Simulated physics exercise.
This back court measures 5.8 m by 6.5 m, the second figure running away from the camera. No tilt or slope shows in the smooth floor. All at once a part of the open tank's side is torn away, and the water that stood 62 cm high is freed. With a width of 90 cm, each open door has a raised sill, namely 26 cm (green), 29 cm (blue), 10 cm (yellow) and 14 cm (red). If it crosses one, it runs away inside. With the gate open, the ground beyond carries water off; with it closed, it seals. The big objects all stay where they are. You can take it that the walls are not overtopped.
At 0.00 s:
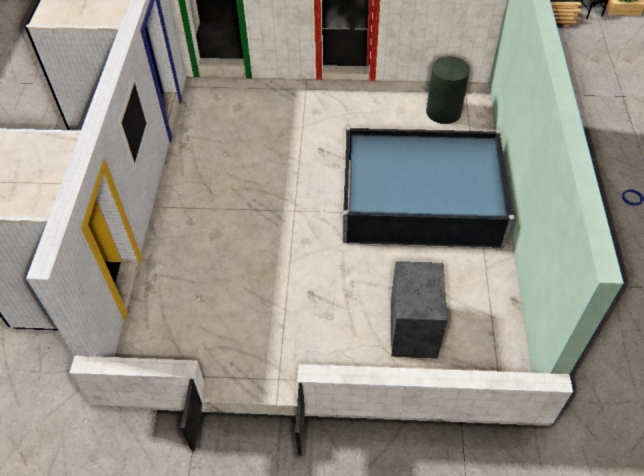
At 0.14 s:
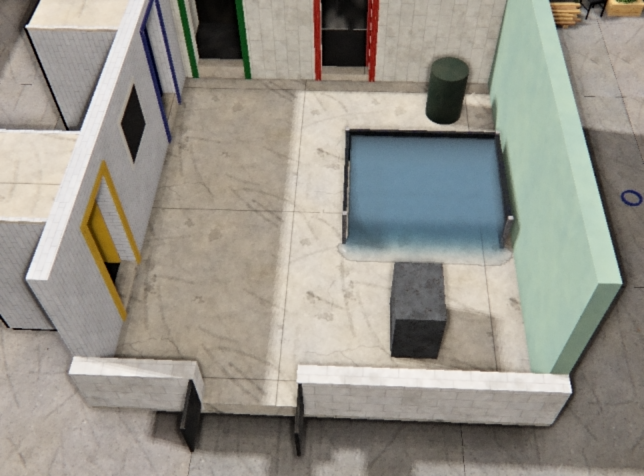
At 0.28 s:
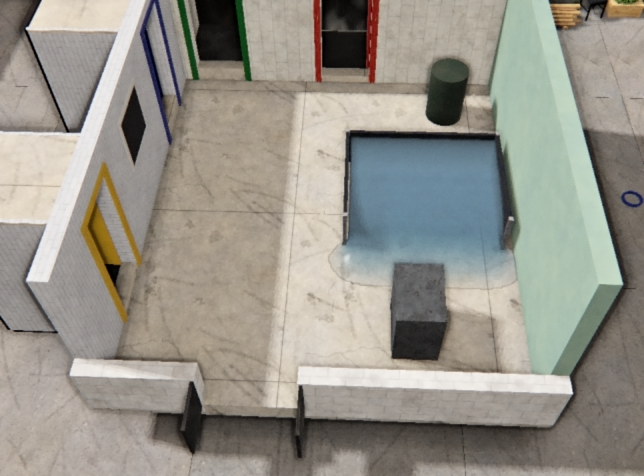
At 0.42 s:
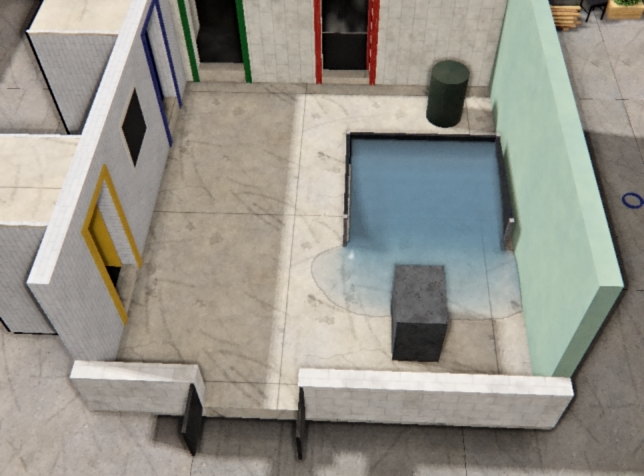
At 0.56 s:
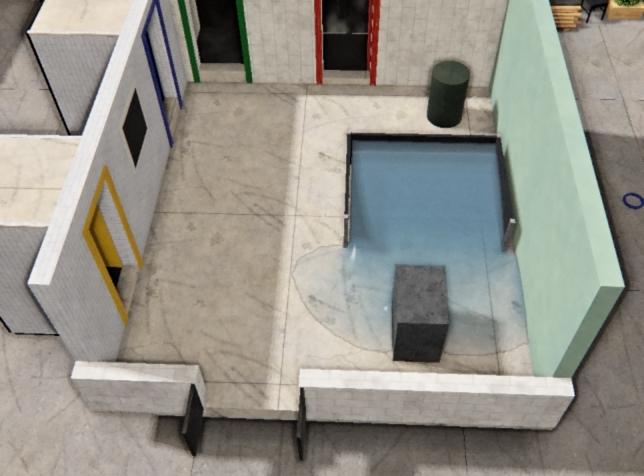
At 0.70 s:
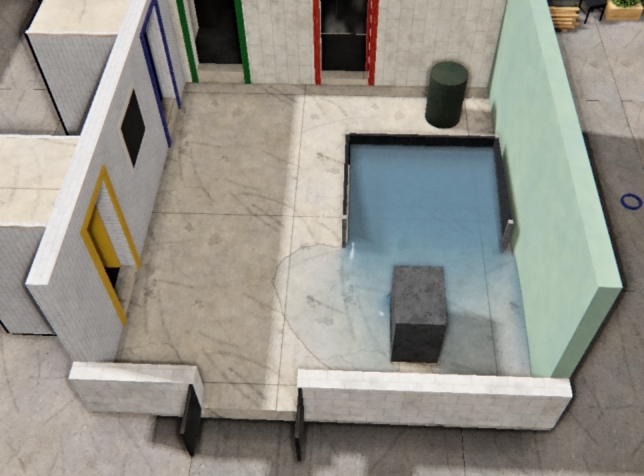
A walled court with a smooth pale floor is seen from high above, the view holding almost still. An open tank of blue water sits right of centre, between a dark green cylinder and a dark grey block, with a pale green wall at right and yellow, blue, green and red doorways beyond. The tank's near side gives way, and water spreads forward and leftward around the block.
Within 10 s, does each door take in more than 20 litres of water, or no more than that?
In that time the green door takes in no more, the blue door takes in no more, the yellow door takes in more, the red door takes in no more.
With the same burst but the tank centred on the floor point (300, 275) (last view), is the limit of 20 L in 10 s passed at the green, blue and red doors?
Green stays inside, blue stays inside, red stays inside, judged against that limit.
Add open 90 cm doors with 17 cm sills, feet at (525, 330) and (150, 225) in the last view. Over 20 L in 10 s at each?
Result in order - more than that, then not enough.
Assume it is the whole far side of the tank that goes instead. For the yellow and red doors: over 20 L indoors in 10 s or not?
For yellow, too little; for red, too much.
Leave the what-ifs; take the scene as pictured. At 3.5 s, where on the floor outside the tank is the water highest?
Position: About (125, 376).
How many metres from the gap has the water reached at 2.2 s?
Around 4.8 metres.
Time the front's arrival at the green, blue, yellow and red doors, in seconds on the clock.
Green 5.5 s, blue 4.5 s, yellow 3.0 s, red 7.0 s.
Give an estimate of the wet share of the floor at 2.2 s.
Roughly 30 % of the floor.
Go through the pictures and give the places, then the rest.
Still water, 62 cm deep, in the open tank at (425, 175), in the first picture.
Water pours out at (424, 234) and has run 1.3 m, to (508, 251); typically 8 cm deep outside, 62 cm at the open tank's back, in the second picture.
Water pours out at (424, 237) and has run 1.5 m, to (515, 274); typically 11 cm deep outside, 62 cm at the open tank's back, in the third picture.
The front is at (521, 306), 1.7 m from the gap at (424, 240); 3.2 m2 of floor is under water; 60 cm left at the back of the open tank, in the fourth picture.
Water pours out at (425, 241) and has run 2.1 m, to (522, 339); typically 10 cm deep outside, 53 cm at the open tank's back, in the fifth picture.
Water pours out at (423, 241) and has run 2.5 m, to (530, 374); typically 9 cm deep outside, 53 cm at the open tank's back, in the sixth picture.
After 1.4 s water covers 25 % of the floor and is deepest (63 cm) near (534, 403); green door not reached, blue door not reached, yellow door not reached, red door not reached.
After 2.2 s water covers 30 % of the floor and is deepest (44 cm) near (532, 390); green door not reached, blue door not reached, yellow door not reached, red door not reached.
After 3.5 s water covers 45 % of the floor and is deepest (34 cm) near (125, 376); green door not reached, blue door not reached, yellow door 13 cm at the sill, 0 L in, red door not reached.
After 6.0 s water covers 65 % of the floor and is deepest (15 cm) near (118, 352); green door 10 cm at the sill, 0 L in, blue door 5 cm at the sill, 0 L in, yellow door 13 cm at the sill, 77 L in, red door not reached.
After 10.0 s water covers 95 % of the floor and is deepest (12 cm) near (487, 92); green door 8 cm at the sill, 0 L in, blue door 7 cm at the sill, 0 L in, yellow door 7 cm at the sill, 85 L in, red door 6 cm at the sill, 0 L in.
